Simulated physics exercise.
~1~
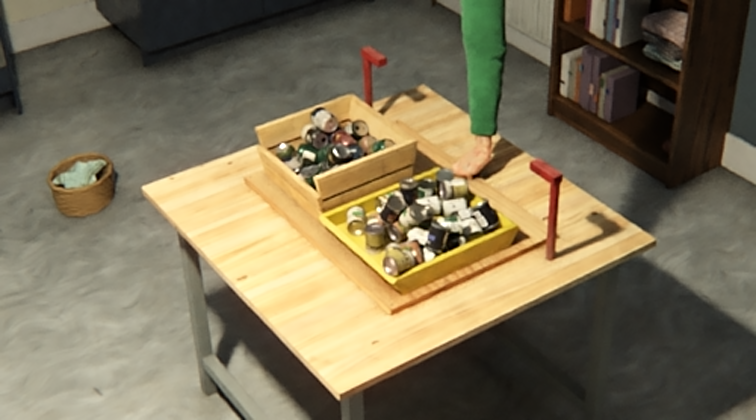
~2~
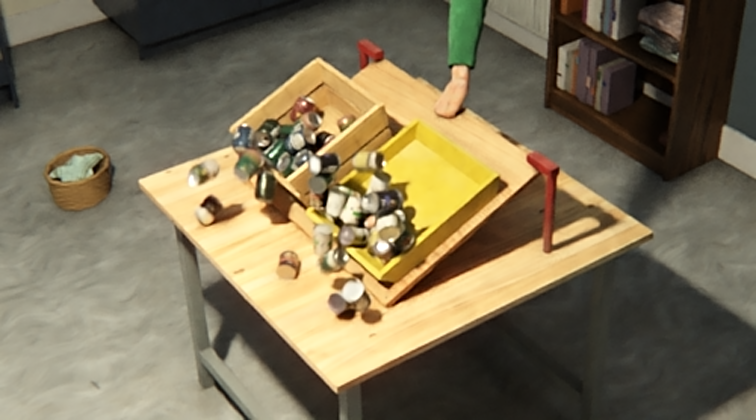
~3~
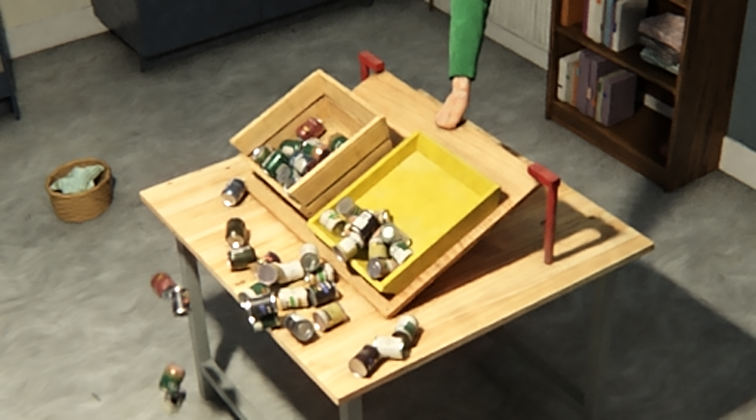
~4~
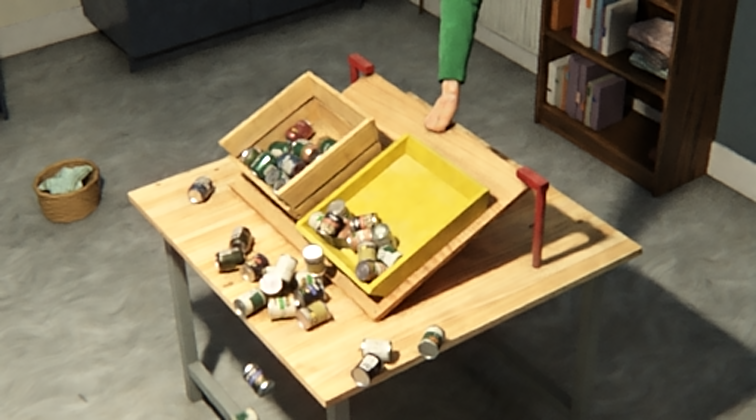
Little tins flew out of a yellow box and a wooden box as a green-sleeved arm jerked up one end of the board beneath them, scattering across the table and some dropping off its edge, while both boxes stayed tilted, each still holding some tins.
